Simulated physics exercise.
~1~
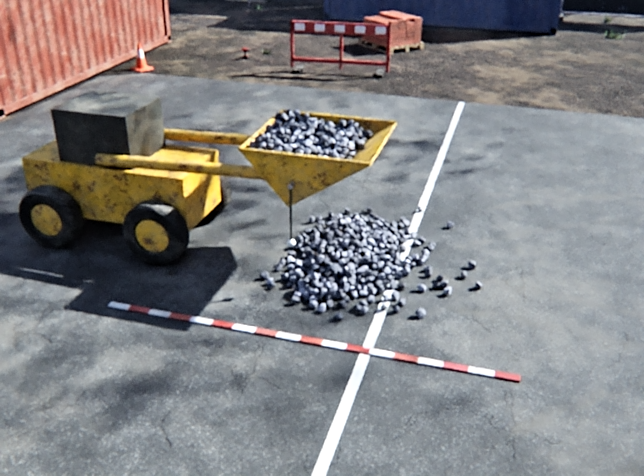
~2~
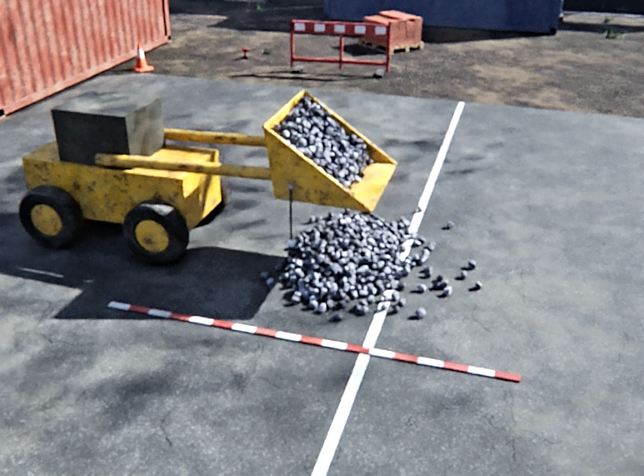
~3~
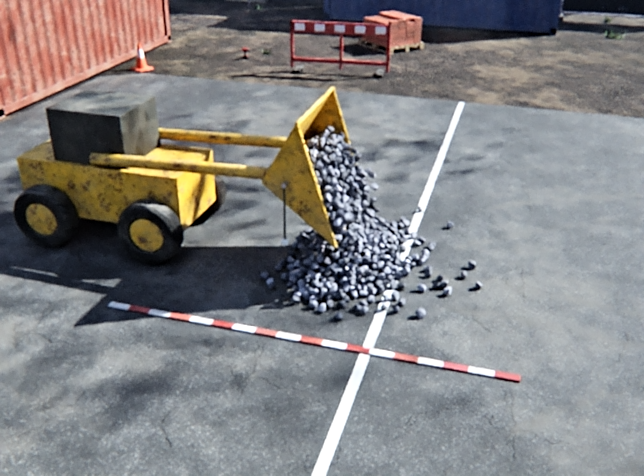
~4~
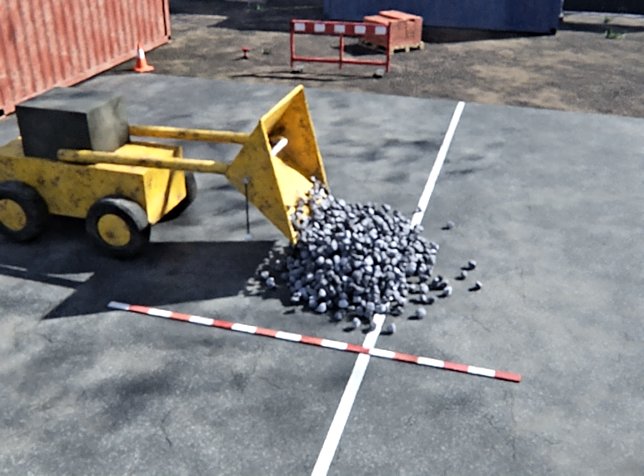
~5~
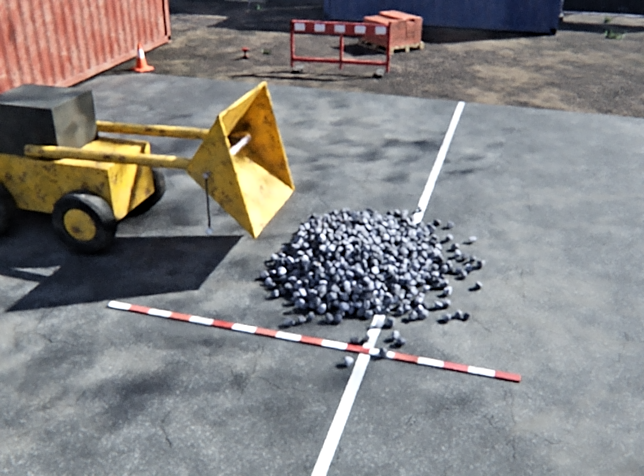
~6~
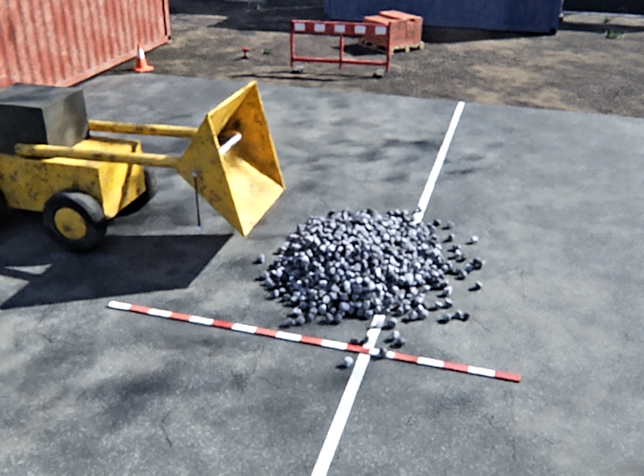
On sunlit tarmac, a yellow loader tips grey stones onto an existing pile, backs left and stops, its bucket empty.
